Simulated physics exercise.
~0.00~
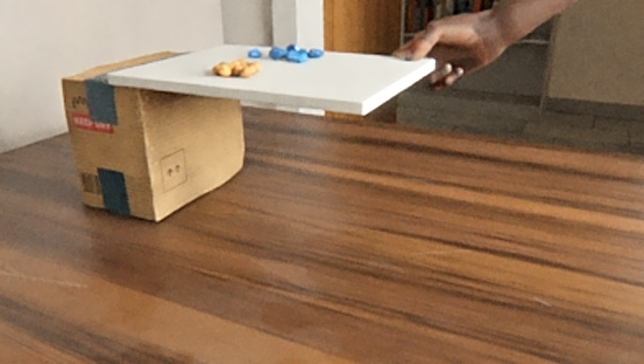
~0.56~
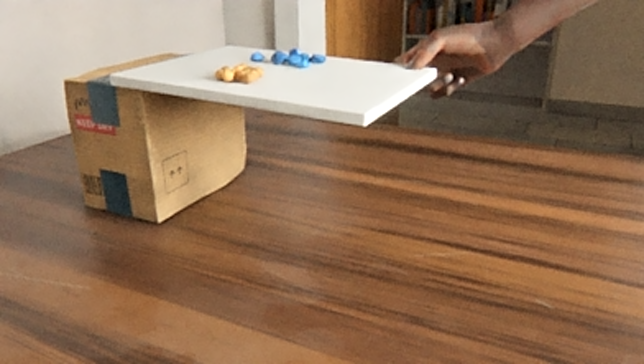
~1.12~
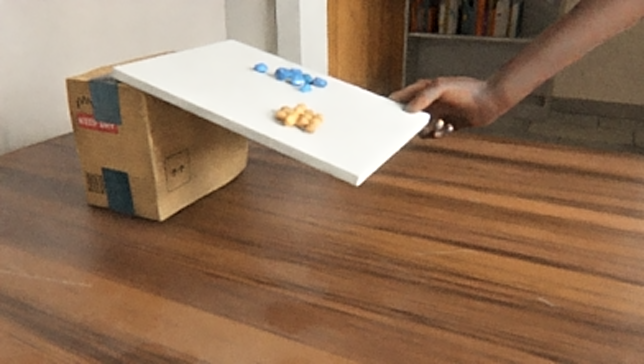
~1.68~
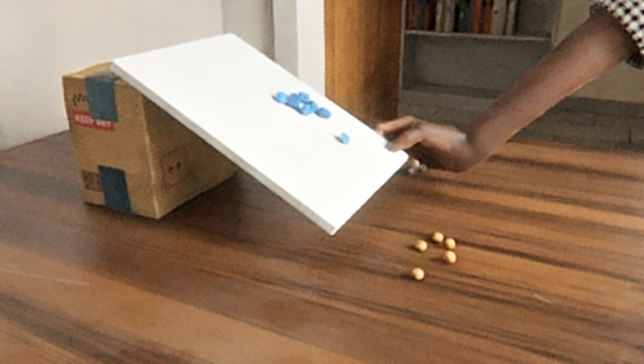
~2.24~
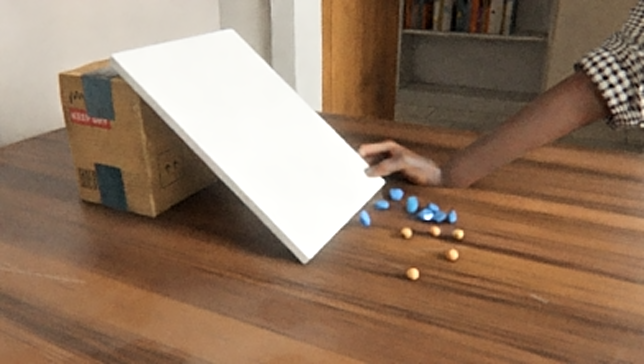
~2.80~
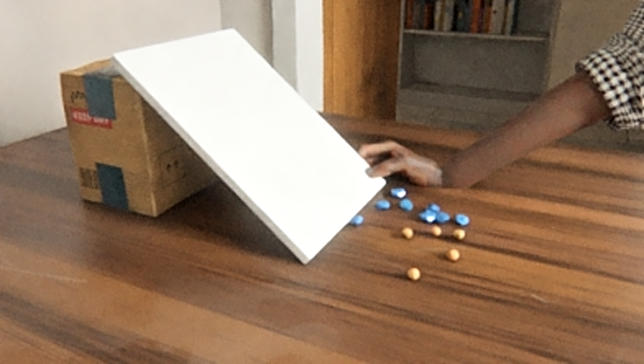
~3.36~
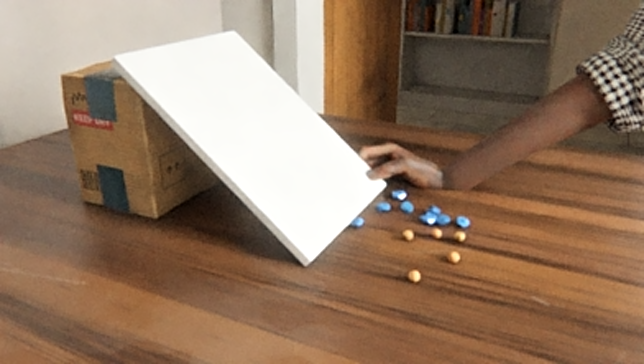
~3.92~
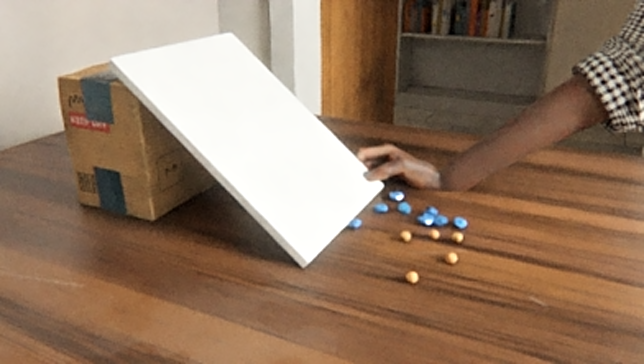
A hand lowers a white board's end until yellow balls, then blue pieces, slide onto the table.
